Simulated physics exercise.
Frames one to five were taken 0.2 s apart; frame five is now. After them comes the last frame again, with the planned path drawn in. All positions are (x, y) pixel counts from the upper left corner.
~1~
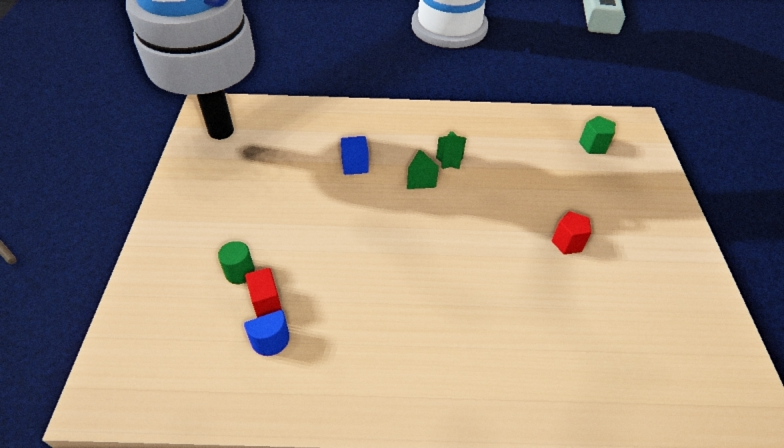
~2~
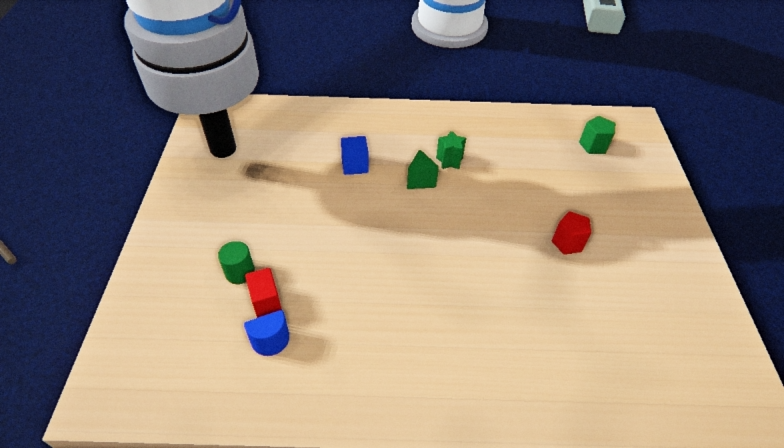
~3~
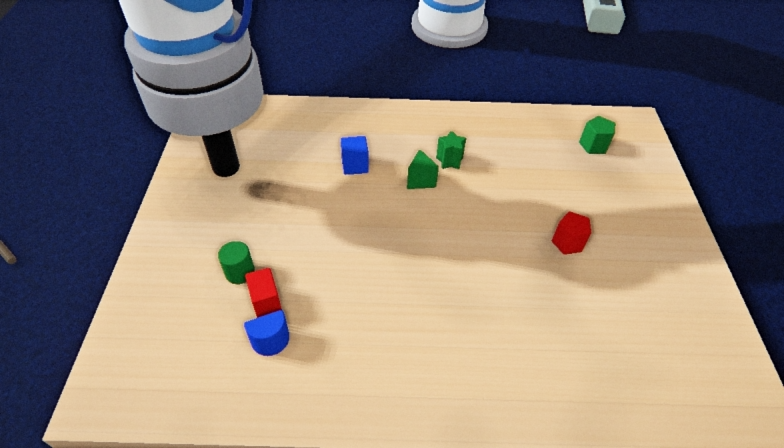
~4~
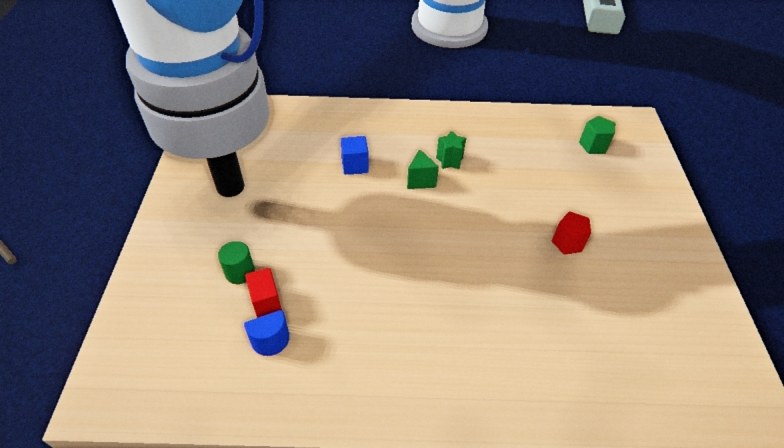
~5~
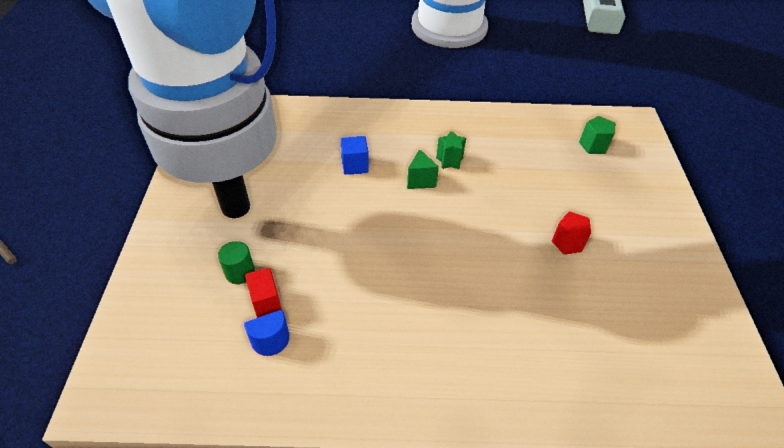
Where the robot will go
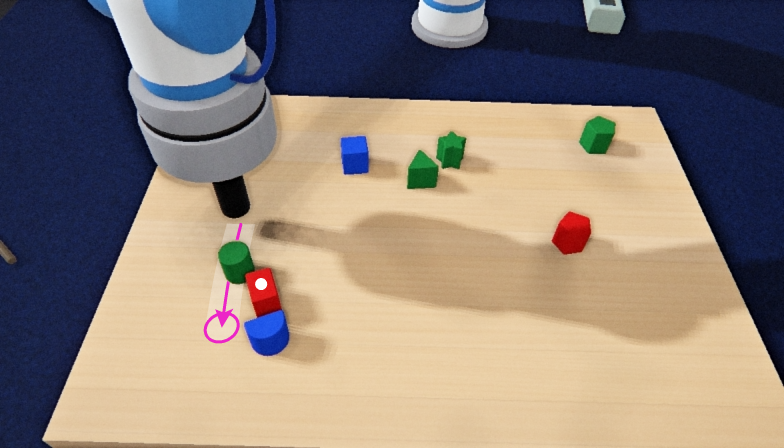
A robot arm moves its black stick toward the green disc while the blocks stay still.
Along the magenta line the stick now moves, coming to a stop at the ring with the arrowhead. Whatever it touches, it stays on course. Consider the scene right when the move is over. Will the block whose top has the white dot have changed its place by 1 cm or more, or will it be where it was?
The block you're asking about gets moved.
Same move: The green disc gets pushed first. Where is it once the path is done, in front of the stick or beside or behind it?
The stick still pushes it.
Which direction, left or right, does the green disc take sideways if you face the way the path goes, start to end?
Goes left.
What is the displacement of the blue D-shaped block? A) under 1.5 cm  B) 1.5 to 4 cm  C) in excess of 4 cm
Choice A: Under 1.5 cm.
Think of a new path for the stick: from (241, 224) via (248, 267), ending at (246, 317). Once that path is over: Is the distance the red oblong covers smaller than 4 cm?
That would be a yes.
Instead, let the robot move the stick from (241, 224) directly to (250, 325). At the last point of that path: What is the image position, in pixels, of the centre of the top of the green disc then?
I expect it at (212, 323).
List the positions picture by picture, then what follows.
Stick's lower end (222, 133); green disc (233, 252); red oblong (261, 284); blue D-shaped block (266, 325), in the first frame.
Stick (224, 150); blocks still, in the second frame.
Stick (227, 169); blocks still, in the third frame.
Stick (231, 189); blocks still, in the fourth frame.
Stick (236, 209); green disc (233, 252); red oblong (261, 284); blue D-shaped block (266, 325), in the fifth frame.
Drawn move, from (241, 224) by way of (230, 272) to (222, 327); the dot is on the red oblong.
On the path given first. One third of the way, stick (229, 241); green disc (234, 258).
Two thirds of the way, stick (222, 275); green disc (232, 293); red oblong (269, 296), turned 50° anticlockwise.
At the end, stick (216, 314); green disc (234, 330); red oblong (271, 300), turned 75° anticlockwise; blue D-shaped block (271, 331), turned 25° anticlockwise.
